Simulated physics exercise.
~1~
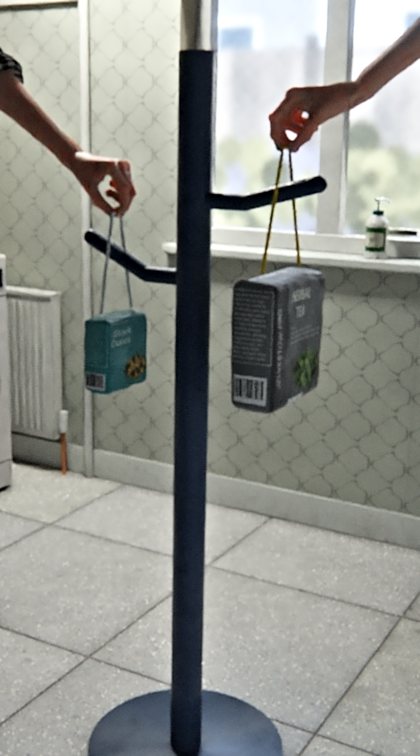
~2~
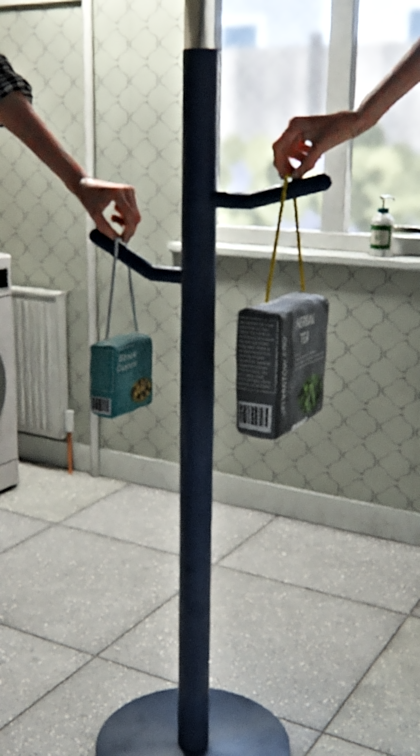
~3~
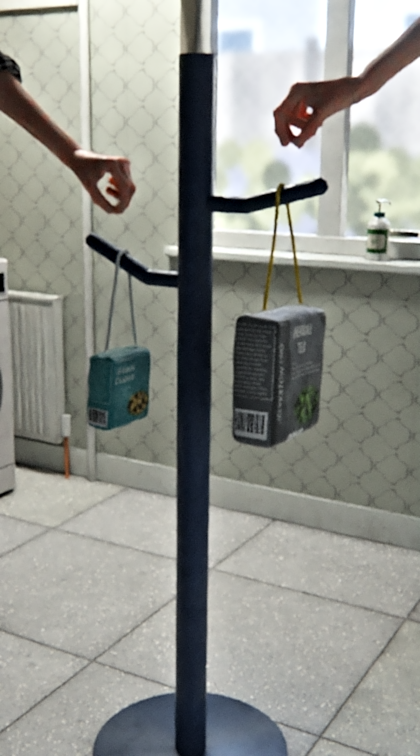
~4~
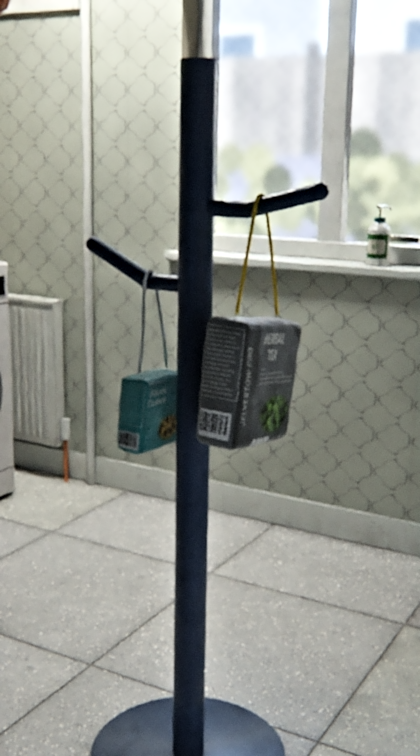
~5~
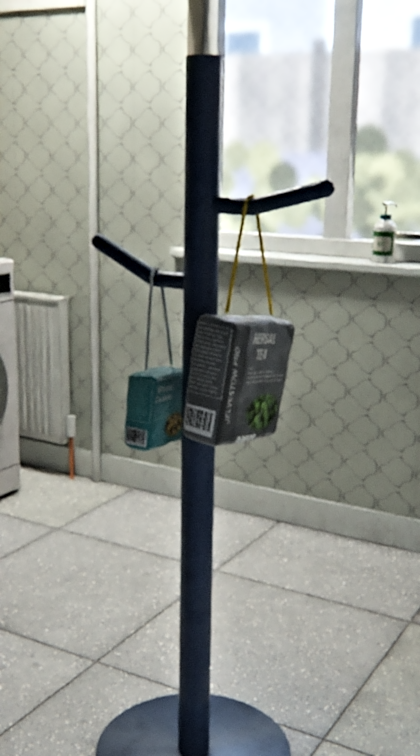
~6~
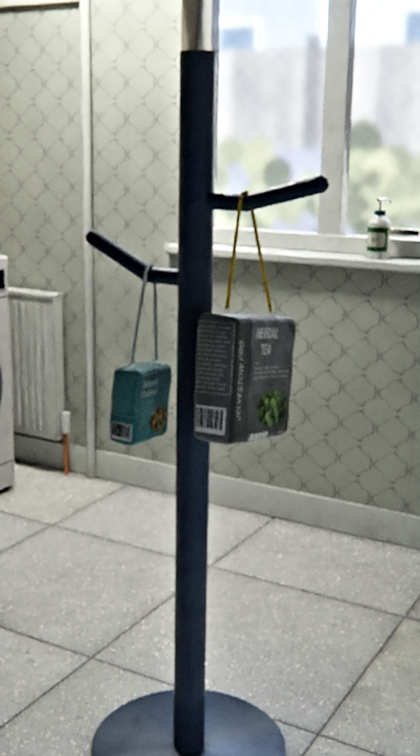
In a tiled room, two hands hang turquoise and grey packages on pegs, where they stay.
